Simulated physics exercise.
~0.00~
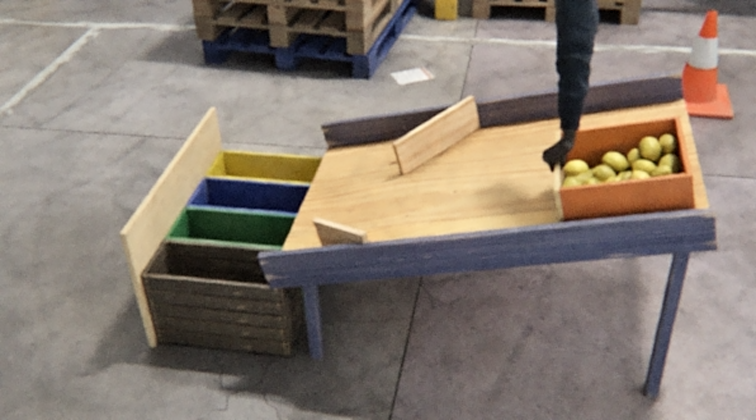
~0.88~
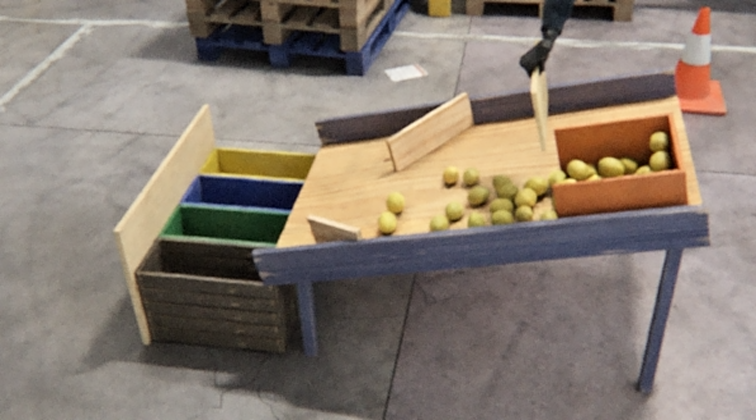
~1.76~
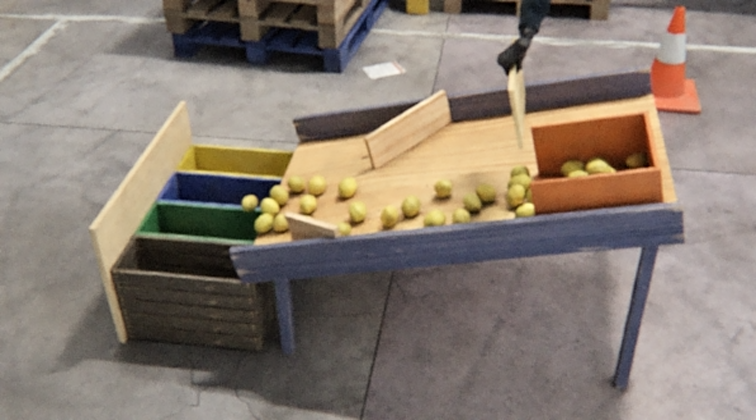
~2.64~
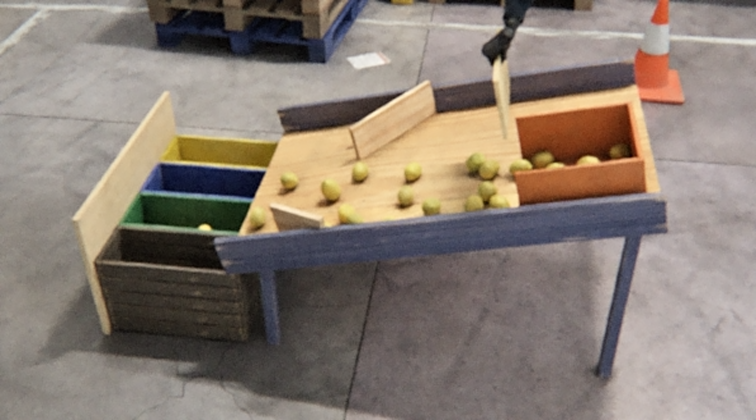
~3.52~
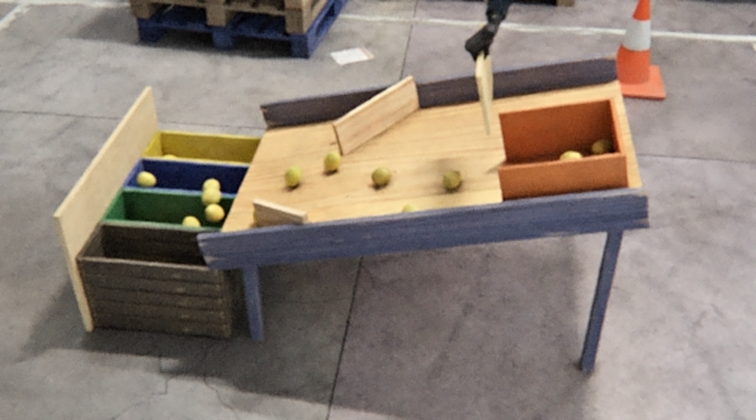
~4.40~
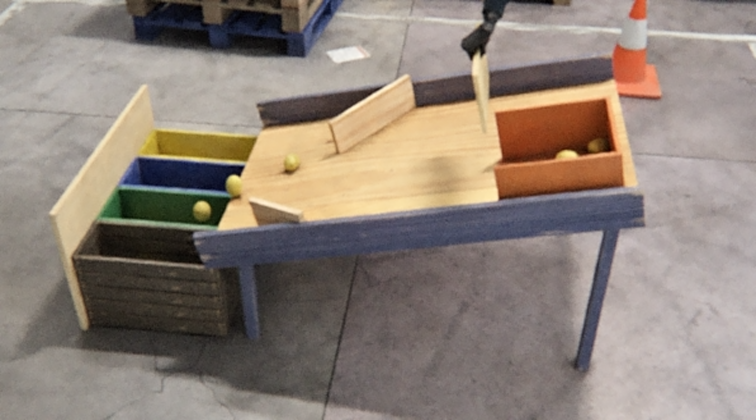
Yellow-green fruit rolls from an orange box down a sloped table, mostly into colored bins.
